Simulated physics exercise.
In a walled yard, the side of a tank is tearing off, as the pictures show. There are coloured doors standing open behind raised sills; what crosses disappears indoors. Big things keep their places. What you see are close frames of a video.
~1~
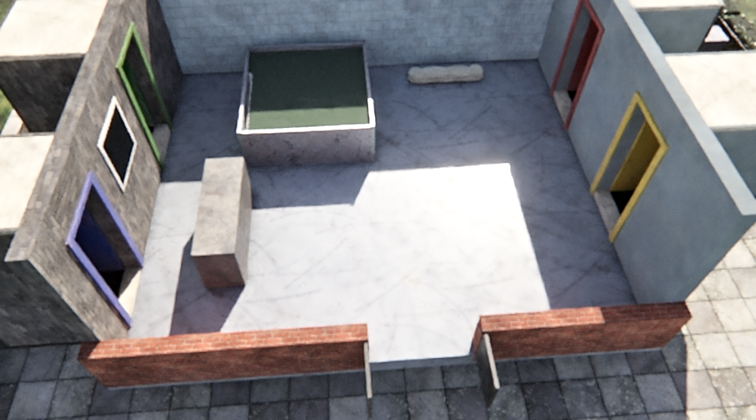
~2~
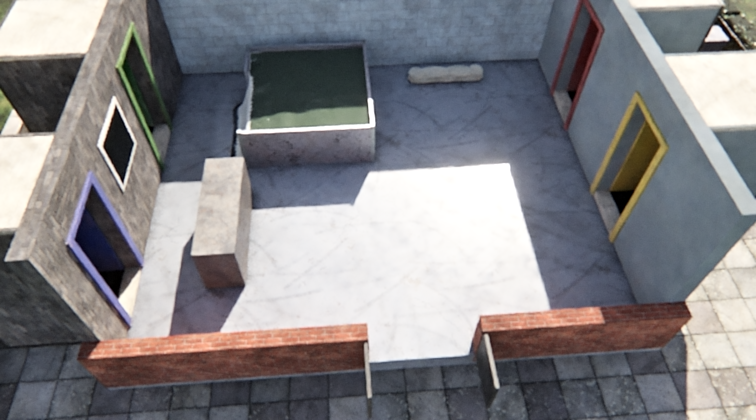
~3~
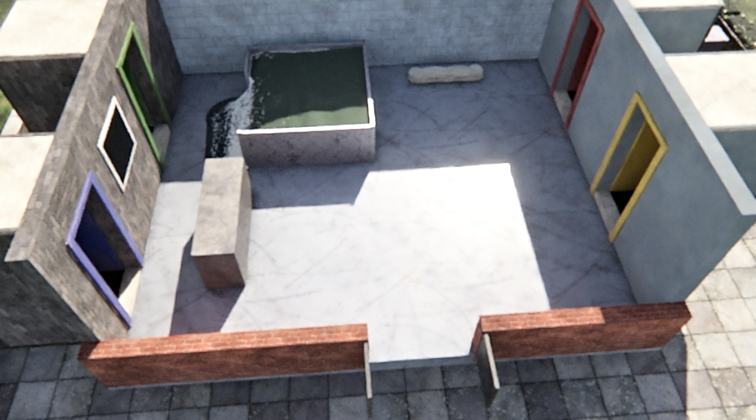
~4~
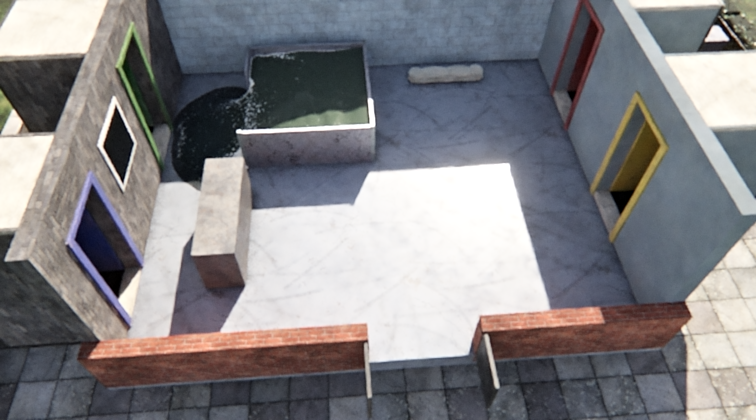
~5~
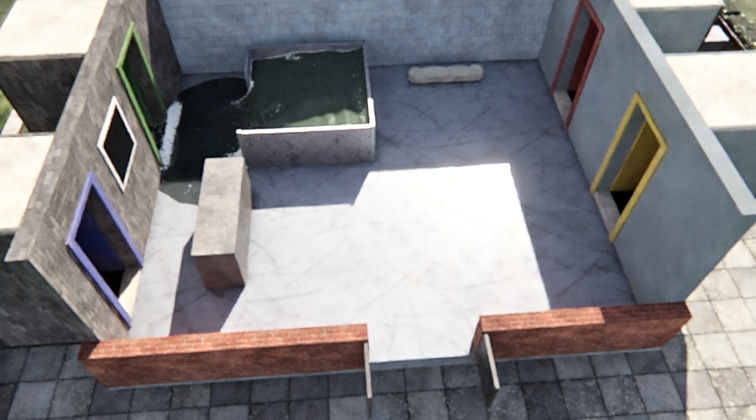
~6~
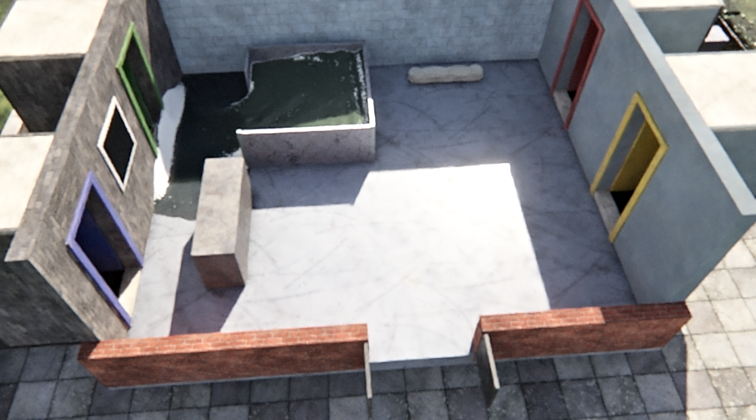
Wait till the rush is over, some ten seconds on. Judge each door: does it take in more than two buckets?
My prediction: The blue door goes beyond what's allowed there. The red door stays inside what's allowed there. The green door goes beyond what's allowed there. The yellow door stays inside what's allowed there.
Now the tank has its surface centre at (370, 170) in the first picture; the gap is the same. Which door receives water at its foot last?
It would be the door marked red.
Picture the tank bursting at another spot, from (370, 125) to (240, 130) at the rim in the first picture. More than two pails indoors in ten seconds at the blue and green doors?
Result - blue: Beyond the limit; green: Within bounds.
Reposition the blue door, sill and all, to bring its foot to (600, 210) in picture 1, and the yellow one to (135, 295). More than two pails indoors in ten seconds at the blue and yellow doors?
Then: The blue door takes more, the yellow door lets more in.
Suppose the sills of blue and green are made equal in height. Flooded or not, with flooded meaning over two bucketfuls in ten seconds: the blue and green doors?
Blue door: Below the limit; green door: Above the limit.
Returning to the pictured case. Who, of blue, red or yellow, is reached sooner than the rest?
The blue-painted one is the one.
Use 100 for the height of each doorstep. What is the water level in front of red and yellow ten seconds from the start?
In order: Roughly 20 and 70 in a hundred.
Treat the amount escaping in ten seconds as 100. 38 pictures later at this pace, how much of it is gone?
Roughly 80 percent of it.
A moment on, water covers 15 % of the floor; the blue door wet at the sill, nothing in, the red door not reached, the green door far over two buckets in, the yellow door not reached.
Next, water covers 25 % of the floor; the blue door under two buckets in, the red door not reached, the green door far over two buckets in, the yellow door not reached.
Then, water covers 35 % of the floor; the blue door under two buckets in, the red door not reached, the green door far over two buckets in, the yellow door not reached.
Later, water covers 85 % of the floor; the blue door far over two buckets in, the red door wet at the sill, nothing in, the green door far over two buckets in, the yellow door wet at the sill, nothing in.
In the end, water covers 95 % of the floor; the blue door far over two buckets in, the red door wet at the sill, nothing in, the green door far over two buckets in, the yellow door wet at the sill, nothing in.
